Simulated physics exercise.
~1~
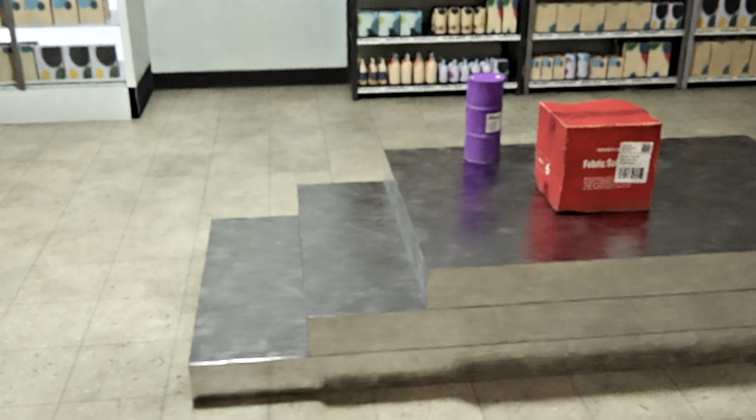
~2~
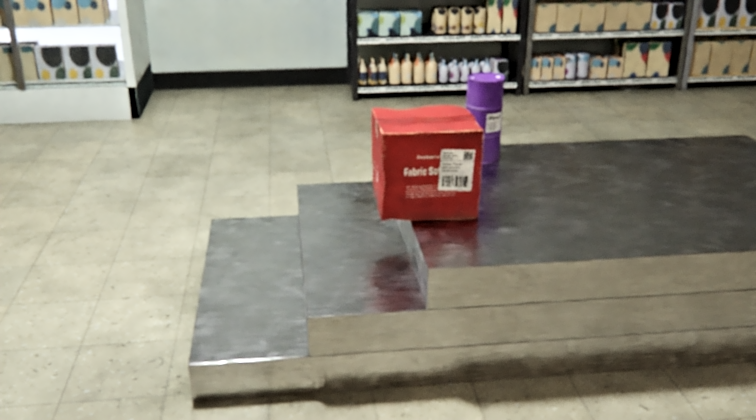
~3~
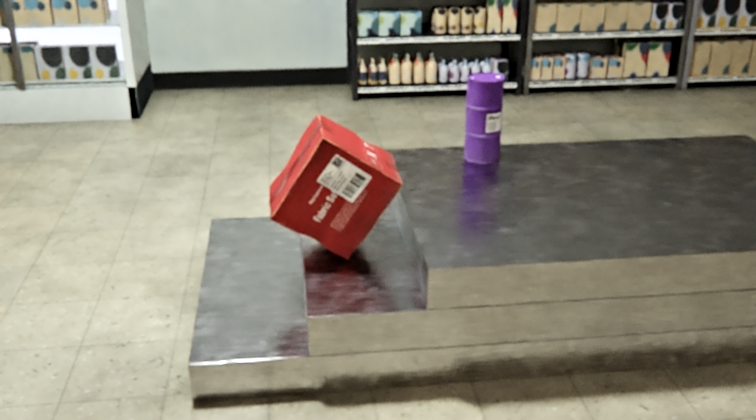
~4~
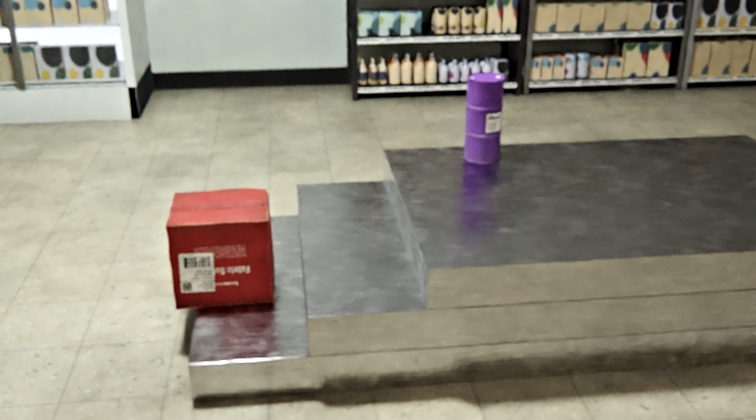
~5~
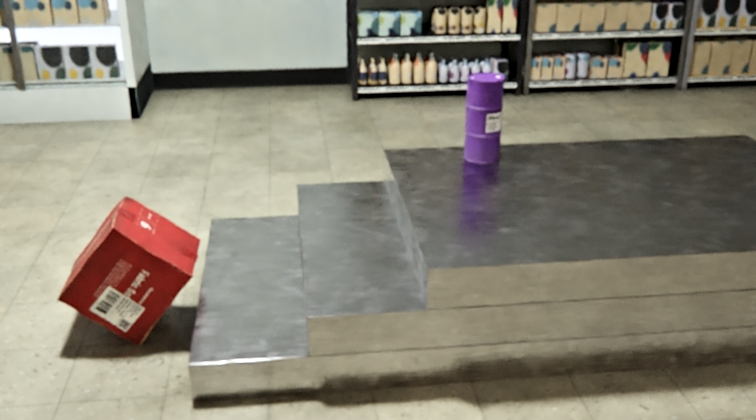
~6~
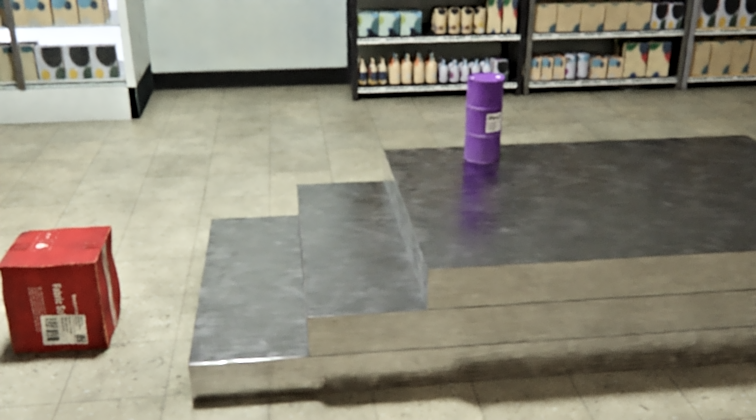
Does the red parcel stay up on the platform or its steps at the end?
No, it goes over the steps and ends up down on the lower floor, to the left of them.
A red parcel slid left across a low, dark platform, passing in front of a purple canister, then tumbled down the steps and rolled onto the shop floor, where it ended up at the far left while the canister stayed put.
